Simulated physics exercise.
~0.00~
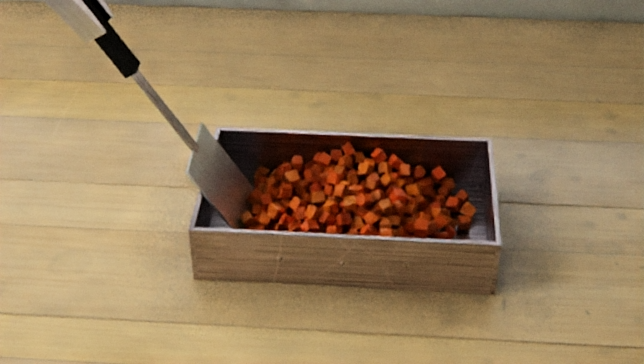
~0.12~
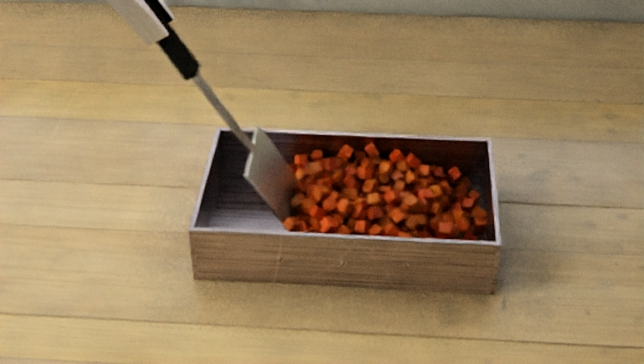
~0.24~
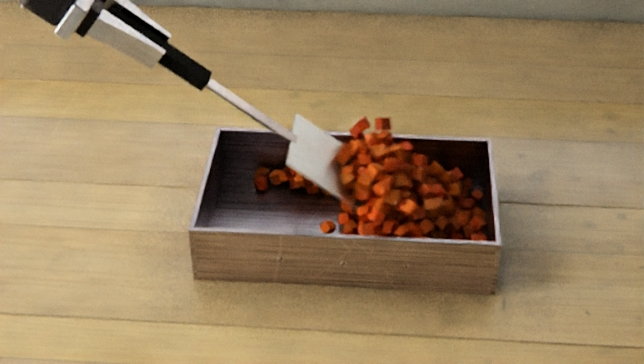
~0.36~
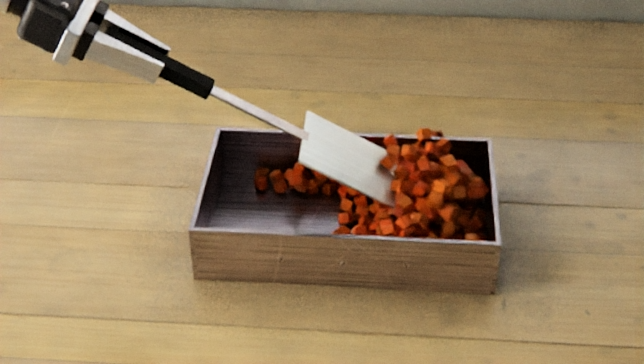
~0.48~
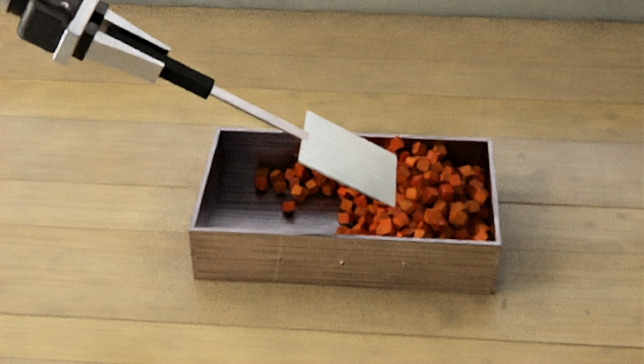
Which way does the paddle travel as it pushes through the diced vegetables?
The paddle travels to the right, pushing the dice toward the right end of the tray.
